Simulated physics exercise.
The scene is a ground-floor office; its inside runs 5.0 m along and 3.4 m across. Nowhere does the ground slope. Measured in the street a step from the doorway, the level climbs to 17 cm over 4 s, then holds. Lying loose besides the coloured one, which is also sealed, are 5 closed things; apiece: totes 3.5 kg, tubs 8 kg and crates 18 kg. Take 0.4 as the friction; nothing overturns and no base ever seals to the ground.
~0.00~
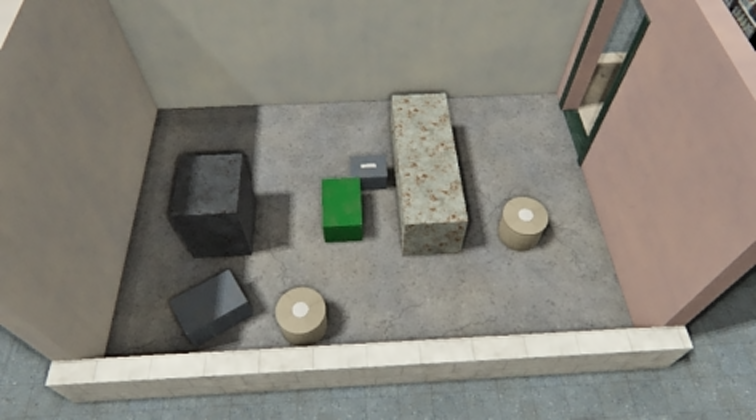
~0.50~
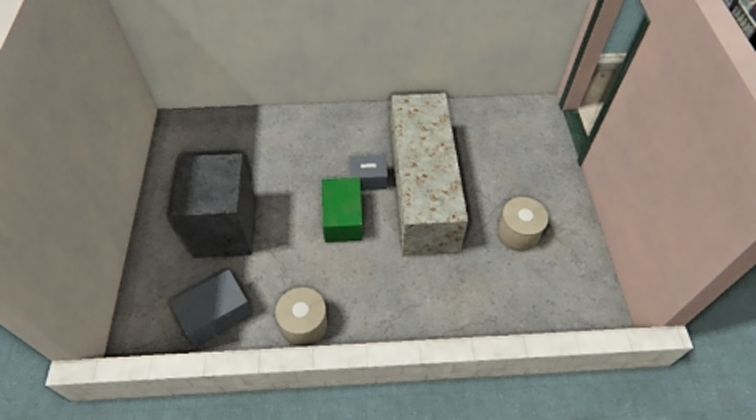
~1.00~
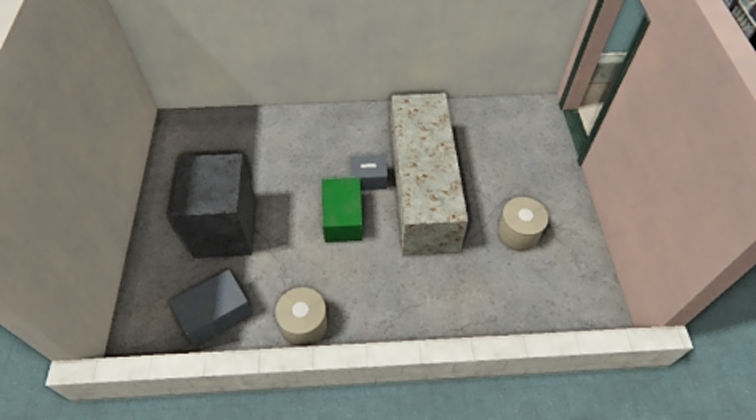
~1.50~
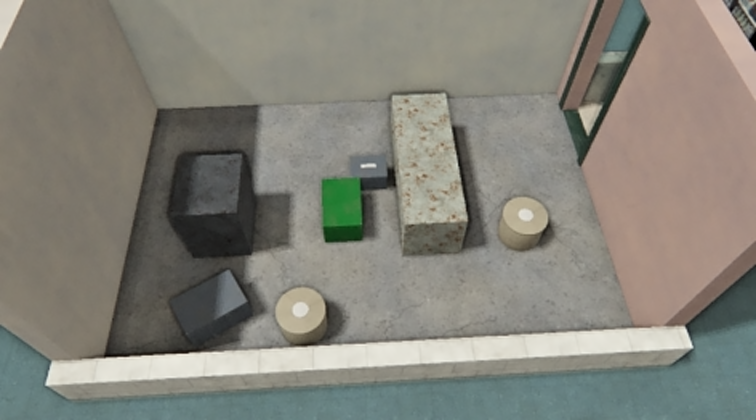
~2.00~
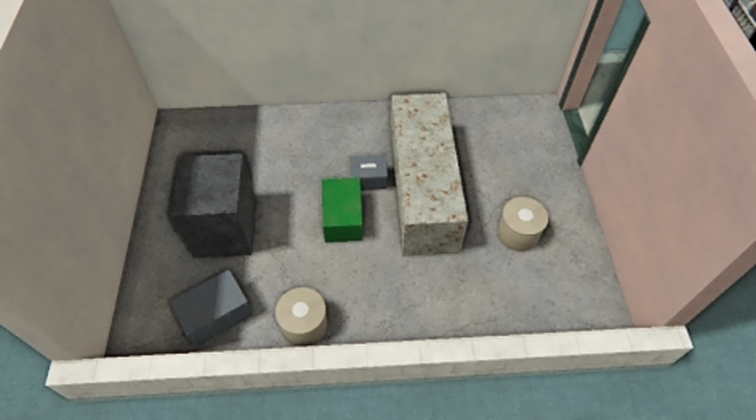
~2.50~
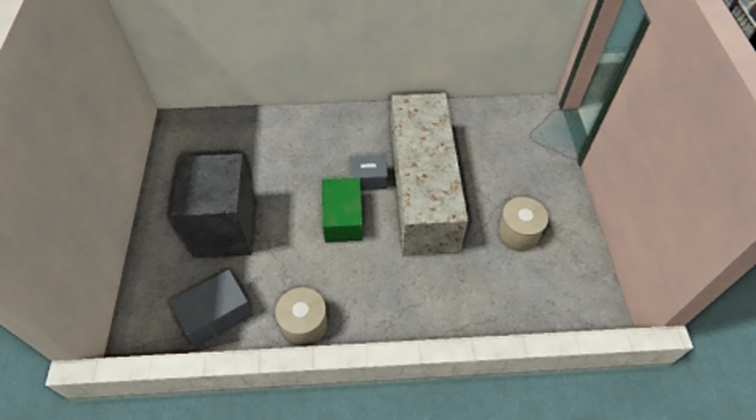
A green crate sits near the middle of a grey-floored ground-floor office, seen from high above by a still camera, with pale walls behind and left and a pink wall right. Around it stand a dark block and tilted dark box at left, a small grey box, a speckled slab and two tan tubs. Outside, blue-green water covers the grey paving, then a small patch slips in at the doorway, while every object stays still.
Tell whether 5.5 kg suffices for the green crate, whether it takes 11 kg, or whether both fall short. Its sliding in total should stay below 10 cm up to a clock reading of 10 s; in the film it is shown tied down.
5.5 kg suffices.
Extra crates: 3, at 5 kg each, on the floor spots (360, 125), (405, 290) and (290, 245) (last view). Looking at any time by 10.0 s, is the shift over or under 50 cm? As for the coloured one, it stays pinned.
Taking them in turn, the first is beyond the line, the second inside the line and the third inside the line.
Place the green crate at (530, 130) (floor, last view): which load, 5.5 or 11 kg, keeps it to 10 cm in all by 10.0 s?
No load works.
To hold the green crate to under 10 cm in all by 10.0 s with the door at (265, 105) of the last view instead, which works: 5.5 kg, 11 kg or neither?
I'd say neither one will work.
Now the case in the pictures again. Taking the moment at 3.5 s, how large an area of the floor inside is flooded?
2.0 m2.
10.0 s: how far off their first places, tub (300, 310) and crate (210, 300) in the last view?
In that order: 0 cm, 0 cm.
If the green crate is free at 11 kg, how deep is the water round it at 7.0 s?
Depth: Approx. 0 cm.
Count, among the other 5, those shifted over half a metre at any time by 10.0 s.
All told, that gives 1.
After 3.5 s the green crate would be 0 cm from its start with 5.5 kg and 0 cm from its start with 11 kg; 0 cm of water round it then.
After 4.5 s the green crate would be 0 cm from its start with 5.5 kg and 0 cm from its start with 11 kg; 0 cm of water round it then.
After 7.0 s the green crate would be 0 cm from its start with 5.5 kg and 0 cm from its start with 11 kg; 0 cm of water round it then.
After 10.0 s the green crate would be 0 cm from its start with 5.5 kg and 0 cm from its start with 11 kg; 1 cm of water round it then.
